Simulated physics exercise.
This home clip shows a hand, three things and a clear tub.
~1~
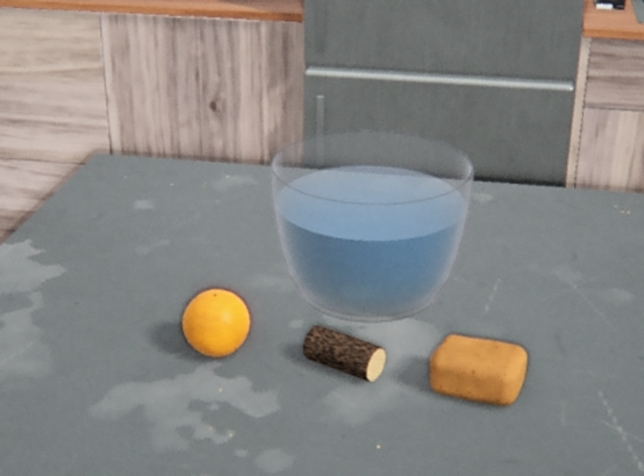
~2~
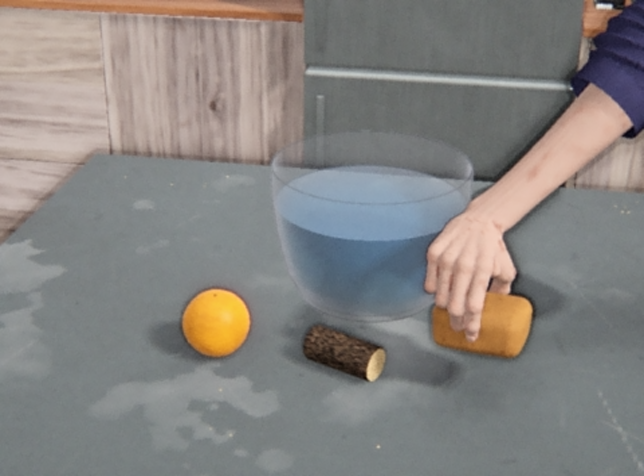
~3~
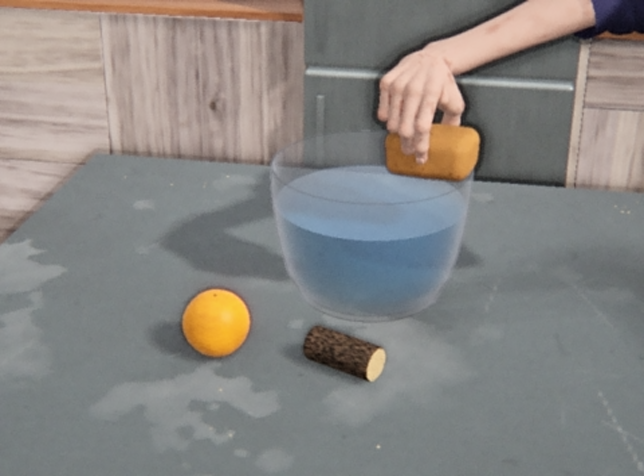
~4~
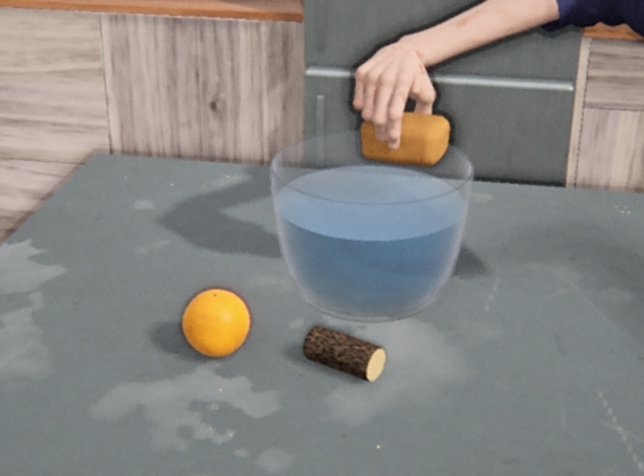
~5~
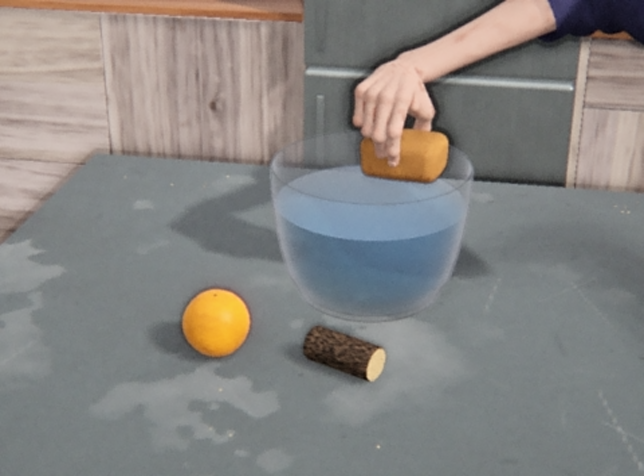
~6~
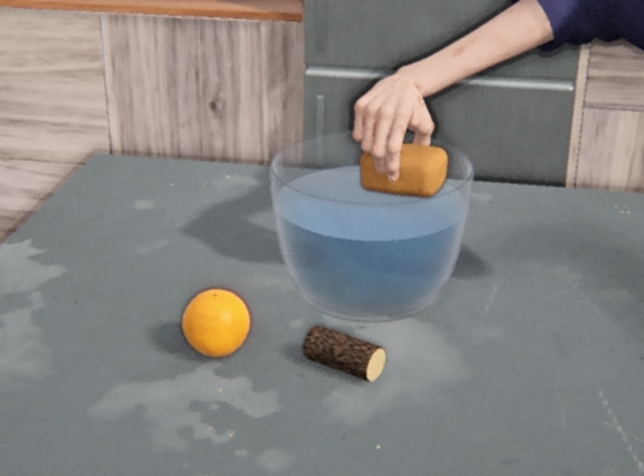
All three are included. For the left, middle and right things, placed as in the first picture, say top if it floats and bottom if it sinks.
Left: Top; middle: Top; right: Top.
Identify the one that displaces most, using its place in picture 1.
The far-left item.
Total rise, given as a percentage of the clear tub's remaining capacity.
16 per cent.
Next, the bread roll rides on the surface.
After that, the piece of branch rides on the surface.
Finally, the orange rides on the surface; afloat, orange, piece of branch and bread roll.
